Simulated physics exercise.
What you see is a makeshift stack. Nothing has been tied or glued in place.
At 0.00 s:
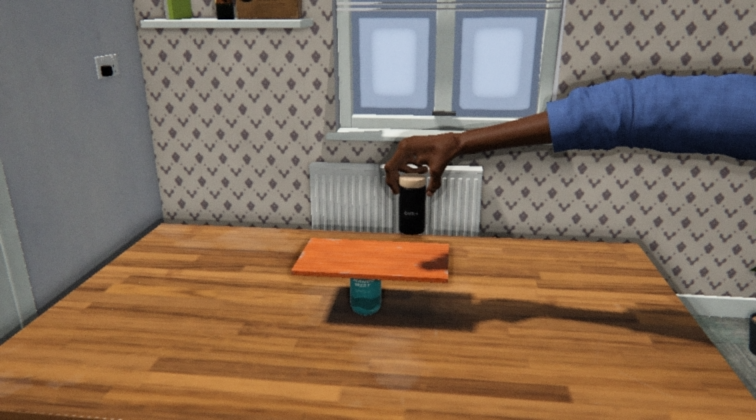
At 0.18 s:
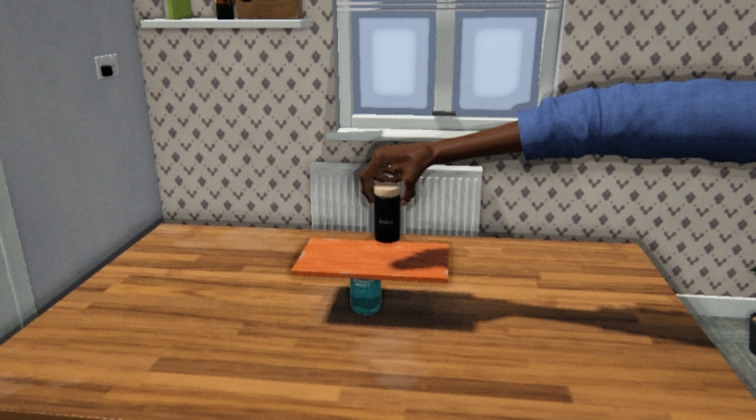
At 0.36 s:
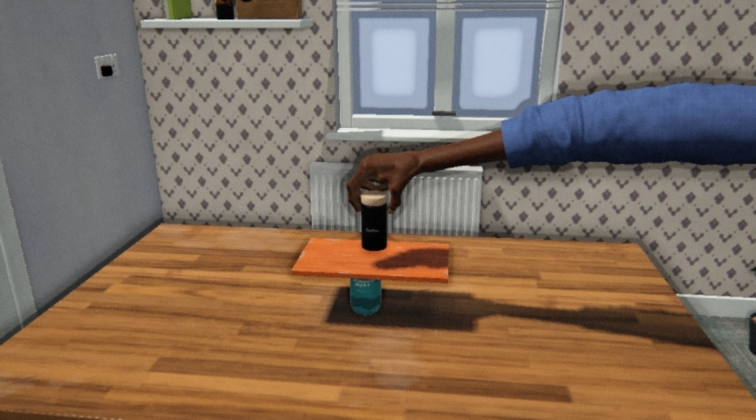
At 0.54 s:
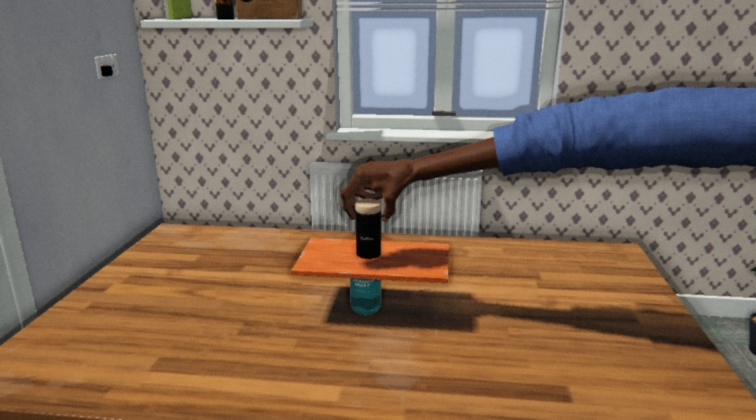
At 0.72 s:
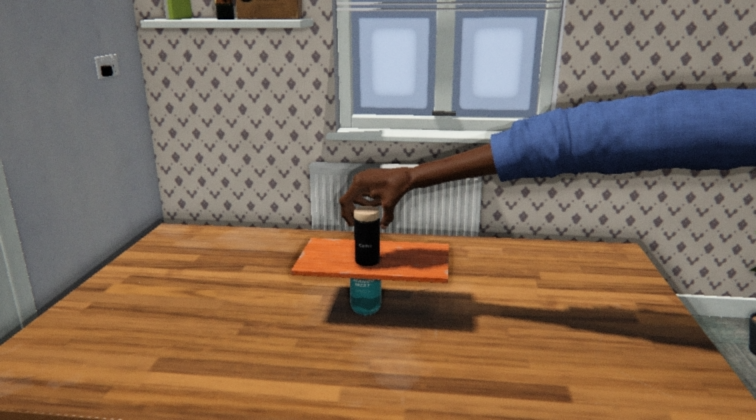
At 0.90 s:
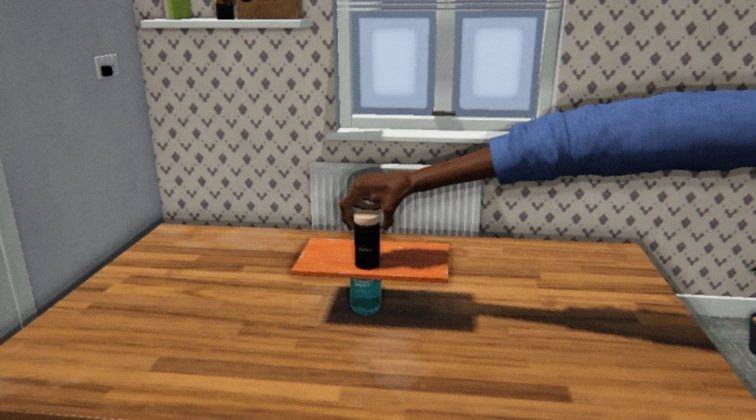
Hand in blue sleeve lowering a black shaker leftward onto an orange board balanced on a teal object, still gripping it.
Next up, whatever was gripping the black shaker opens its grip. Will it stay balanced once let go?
Yes.
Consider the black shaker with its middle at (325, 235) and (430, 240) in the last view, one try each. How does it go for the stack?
Trial 1: Stable. Trial 2: Falls over.
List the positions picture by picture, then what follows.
In the first picture, coming down; black shaker (412, 204); orange board (374, 259).
In the second picture, coming down; black shaker (387, 212); orange board (374, 259).
In the third picture, coming down; black shaker (374, 221); orange board (374, 259).
In the fourth picture, coming down; black shaker (368, 229); orange board (374, 259).
In the fifth picture, coming down; black shaker (367, 236); orange board (374, 259).
In the sixth picture, set down, still held; black shaker (367, 240); orange board (374, 259).
After 1.10 s, nothing has stirred.
After 1.30 s, black shaker resting near (367, 240).
At rest (2.0 s), all 3 in place. Seen from the same camera at the end, black shaker near (367, 240). The stack holds.
